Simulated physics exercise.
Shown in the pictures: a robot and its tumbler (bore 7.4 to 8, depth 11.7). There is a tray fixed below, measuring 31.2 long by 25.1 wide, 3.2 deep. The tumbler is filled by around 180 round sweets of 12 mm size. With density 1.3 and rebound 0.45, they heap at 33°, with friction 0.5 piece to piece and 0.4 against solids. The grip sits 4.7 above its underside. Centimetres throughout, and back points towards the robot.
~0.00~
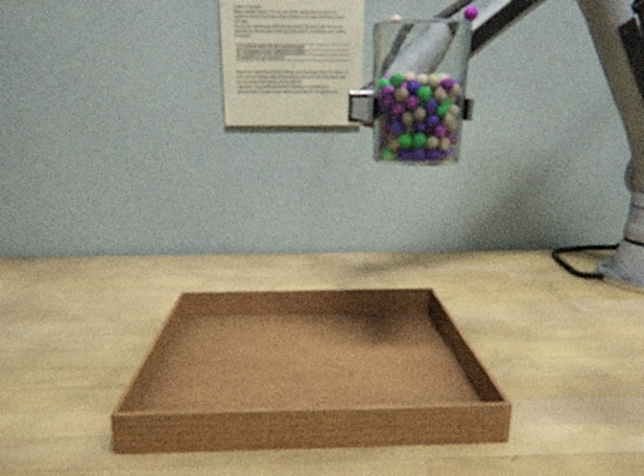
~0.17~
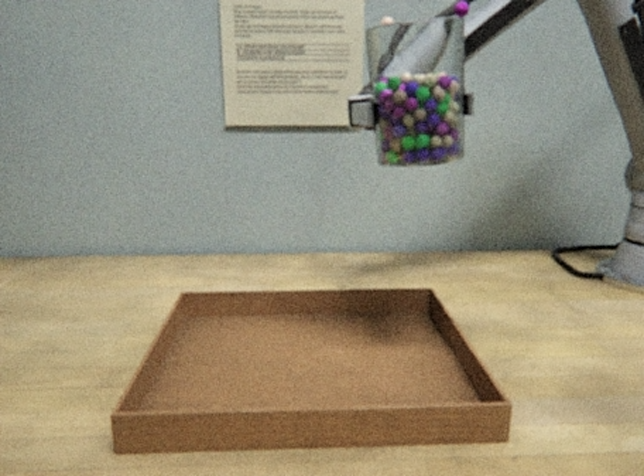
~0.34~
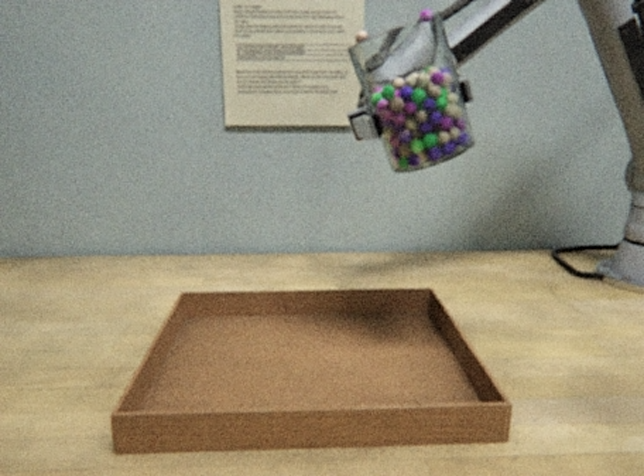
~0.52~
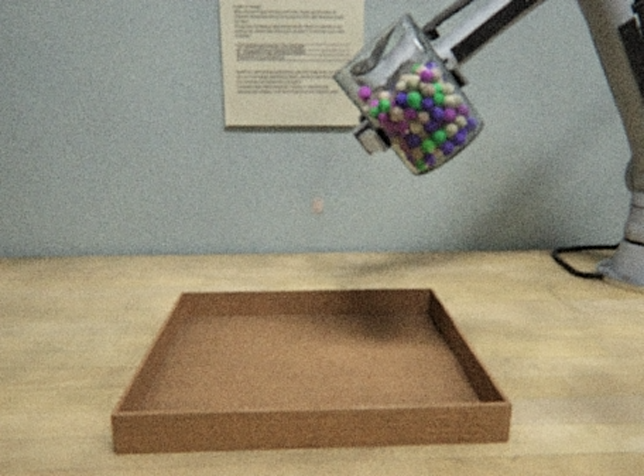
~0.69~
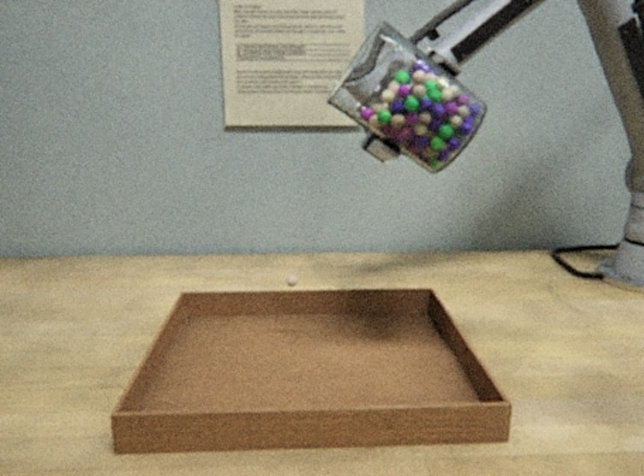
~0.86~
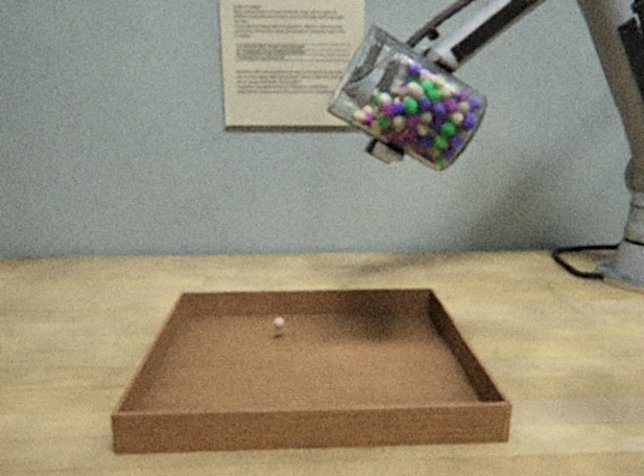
Clear tumbler of colourful round sweets tilting left in a robot arm's grip, one pale sweet dropping into the brown tray below.
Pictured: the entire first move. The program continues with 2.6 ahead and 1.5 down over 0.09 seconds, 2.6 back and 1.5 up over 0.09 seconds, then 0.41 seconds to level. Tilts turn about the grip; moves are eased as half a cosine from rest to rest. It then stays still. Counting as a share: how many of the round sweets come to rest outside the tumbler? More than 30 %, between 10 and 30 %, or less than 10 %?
Less than 10 %.
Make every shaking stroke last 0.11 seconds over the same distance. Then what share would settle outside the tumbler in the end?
About 0 per cent, then.
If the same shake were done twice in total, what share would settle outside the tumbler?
Roughly 0 percent.
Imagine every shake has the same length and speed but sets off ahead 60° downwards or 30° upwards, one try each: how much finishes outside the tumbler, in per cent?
You'd get some 0 per cent with the first setting and some 5 per cent with the second.
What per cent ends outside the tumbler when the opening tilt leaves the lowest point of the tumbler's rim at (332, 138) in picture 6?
About 10 per cent.
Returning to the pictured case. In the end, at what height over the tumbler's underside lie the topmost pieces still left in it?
I'd put it at close to 9.5 centimetres.
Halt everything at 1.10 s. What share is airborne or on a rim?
About 0 per cent.
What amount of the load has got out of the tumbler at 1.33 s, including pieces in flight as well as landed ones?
0 %.
After 1.10 s, tilted 58° forward, highest piece 29 above the table; 179 in the tumbler, 1 in the tray.
After 1.33 s, tilted 12° forward, highest piece 31 above the table; 178 in the tumbler, 1 in the tray, 1 in flight or on a rim.
After 1.65 s, level, highest piece 31 above the table; 178 in the tumbler, 2 in the tray.
After 2.70 s, level, highest piece 31 above the table; 178 in the tumbler, 2 in the tray.
At rest, 178 in the tumbler, 2 in the tray. That is 1 % outside the tumbler.
